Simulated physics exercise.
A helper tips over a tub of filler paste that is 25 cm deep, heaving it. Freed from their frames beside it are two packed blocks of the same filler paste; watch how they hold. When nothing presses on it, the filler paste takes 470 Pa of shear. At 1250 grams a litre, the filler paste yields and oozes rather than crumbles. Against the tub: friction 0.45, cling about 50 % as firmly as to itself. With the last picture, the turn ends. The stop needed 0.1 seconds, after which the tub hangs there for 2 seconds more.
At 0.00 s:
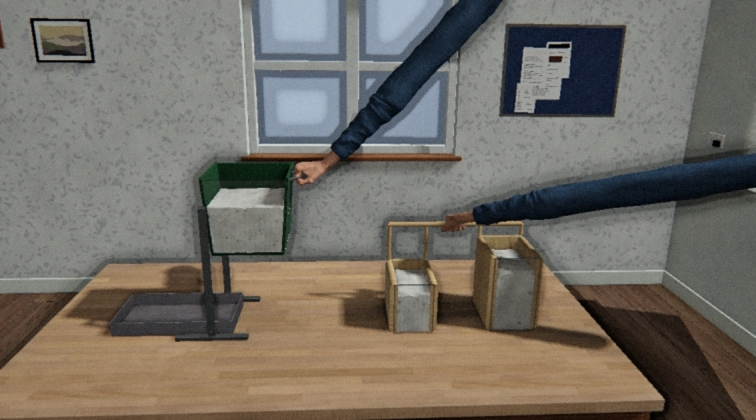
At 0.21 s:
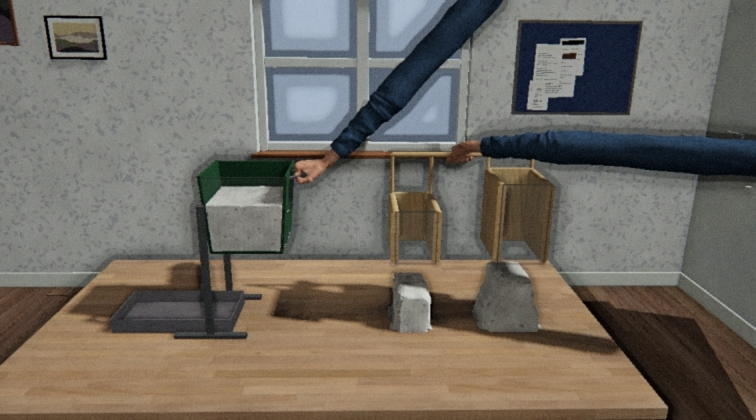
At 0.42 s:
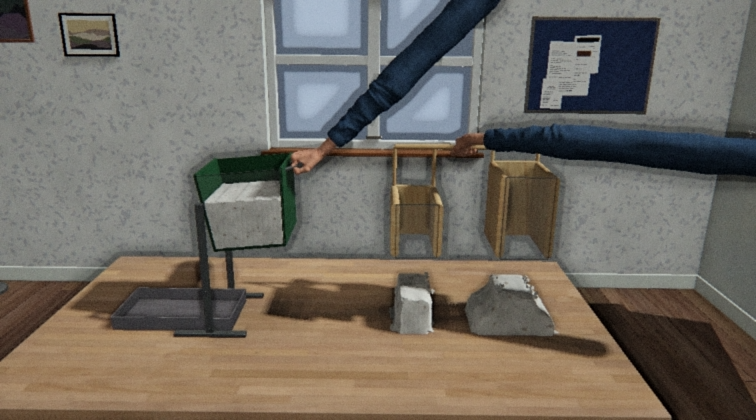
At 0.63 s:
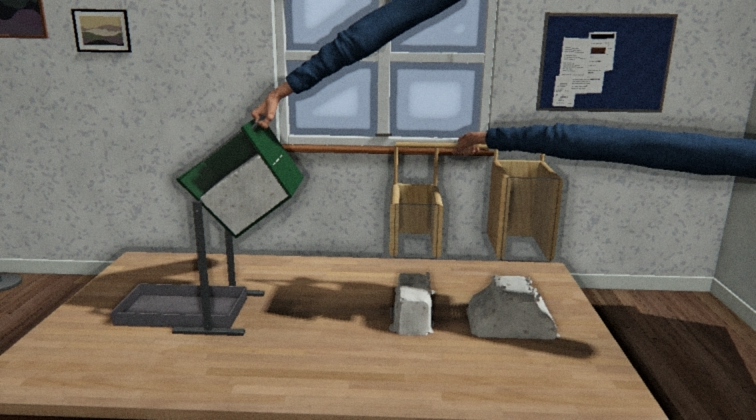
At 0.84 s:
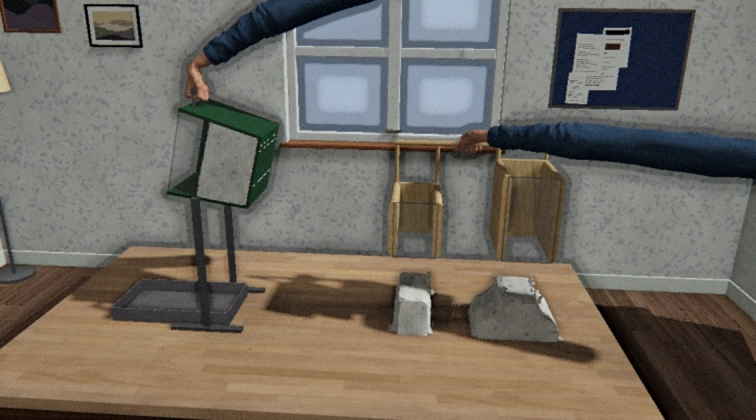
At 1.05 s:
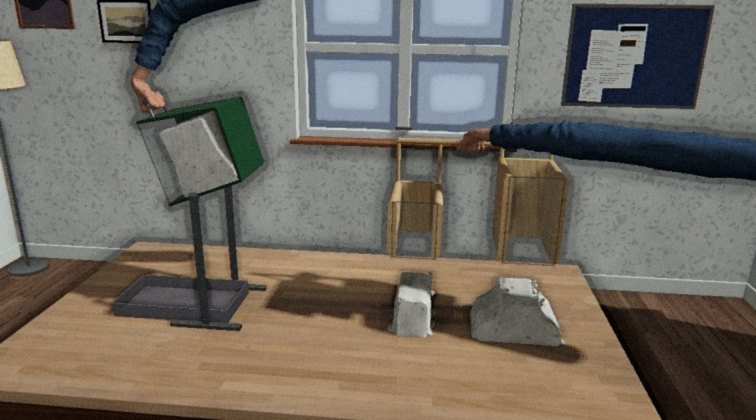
A hand lifts wooden molds off two gray blocks, then another tilts a green tub leftward.
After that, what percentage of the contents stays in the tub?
0 %.
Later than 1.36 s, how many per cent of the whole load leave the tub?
Around 25 percent of the load.
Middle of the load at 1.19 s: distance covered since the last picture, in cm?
I'd estimate roughly 10 centimetres.
After 1.19 s, the tub is at 106 degrees and holds 74 %.
After 1.36 s, the tub is at 106 degrees and holds 27 %.
After 1.53 s, the tub is at 106 degrees and holds 0 %.
After 1.70 s, the tub is at 106 degrees and holds 0 %.
After 3.05 s, at the end, the tub is at 106 degrees and holds 0 %.
